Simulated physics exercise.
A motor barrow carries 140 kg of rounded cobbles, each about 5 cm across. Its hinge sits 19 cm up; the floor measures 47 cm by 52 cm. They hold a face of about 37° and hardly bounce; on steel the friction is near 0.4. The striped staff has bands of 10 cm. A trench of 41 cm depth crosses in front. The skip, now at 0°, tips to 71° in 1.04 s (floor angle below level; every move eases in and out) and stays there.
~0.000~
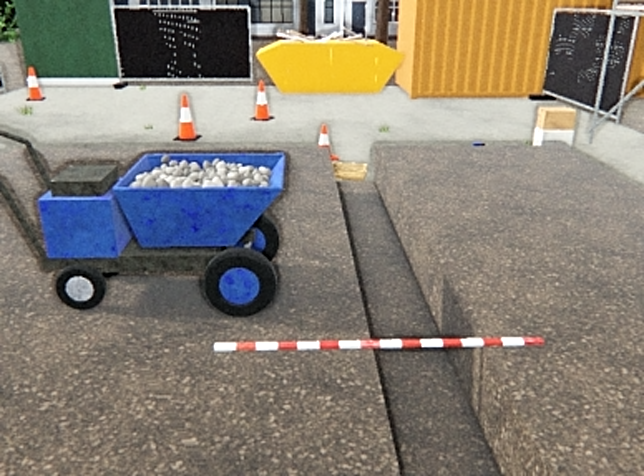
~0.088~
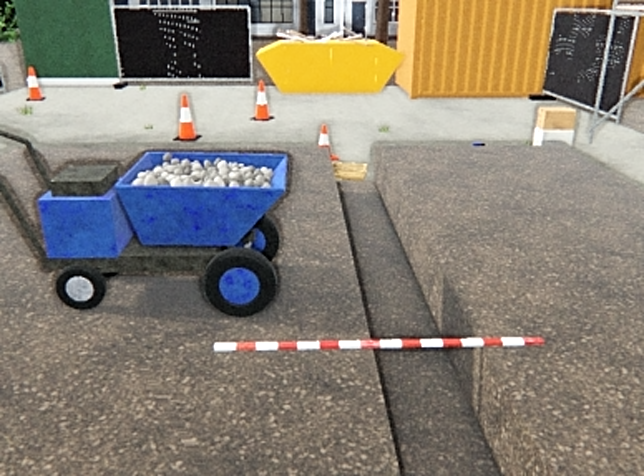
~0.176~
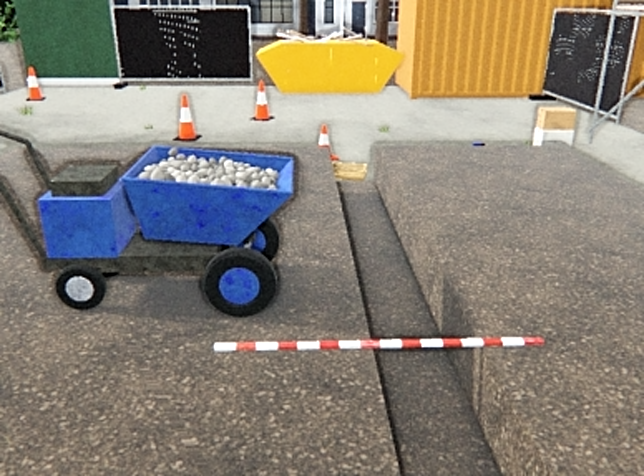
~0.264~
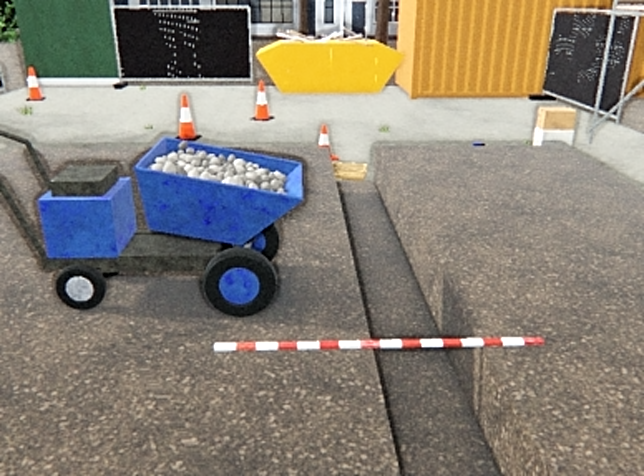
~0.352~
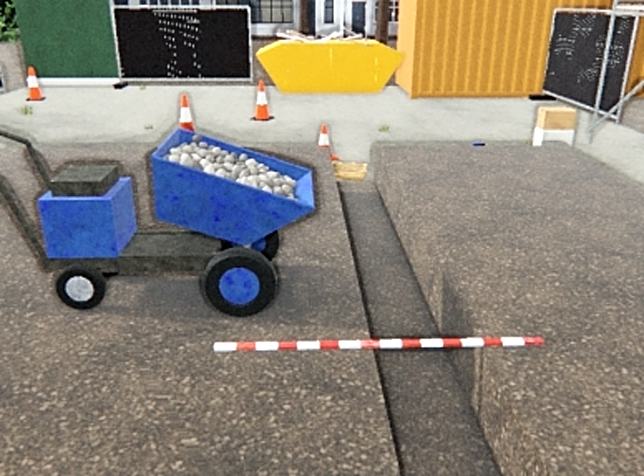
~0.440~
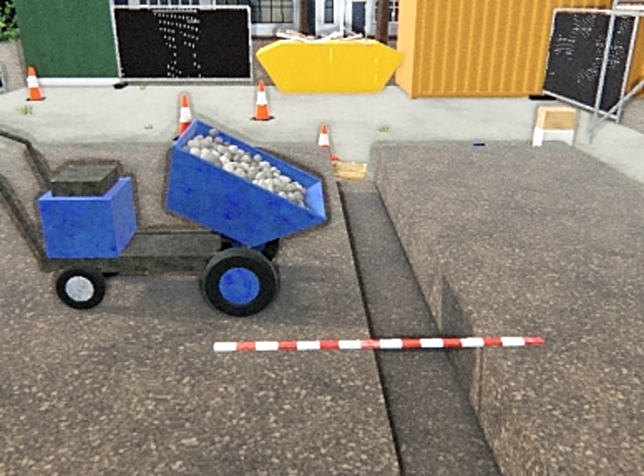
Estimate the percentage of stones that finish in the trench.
Close to 99 in a hundred.
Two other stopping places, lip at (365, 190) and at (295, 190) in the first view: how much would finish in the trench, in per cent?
Near 70 per cent from the first place, 100 from the second.
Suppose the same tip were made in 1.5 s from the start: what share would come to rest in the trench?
Then about 100 per cent.
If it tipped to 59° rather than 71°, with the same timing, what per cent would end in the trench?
It would be near 70 per cent.
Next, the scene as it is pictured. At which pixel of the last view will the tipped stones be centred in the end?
Near (401, 337).
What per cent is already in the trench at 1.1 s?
About 35 per cent by then.
After 0.8 s the floor is at 60°; 100 % in the skip; the foremost stones are at (342, 238).
After 1.1 s the floor is at 71°; 64 % in the skip, 2 % short of the trench, 34 % in the trench; the foremost stones are at (423, 338).
After 1.5 s the floor is at 71°; 26 % in the skip, 2 % short of the trench, 72 % in the trench; the foremost stones are at (443, 338).
After 3.4 s the floor is at 71°; 0 % in the skip, 1 % short of the trench, 99 % in the trench; the foremost stones are at (440, 334).
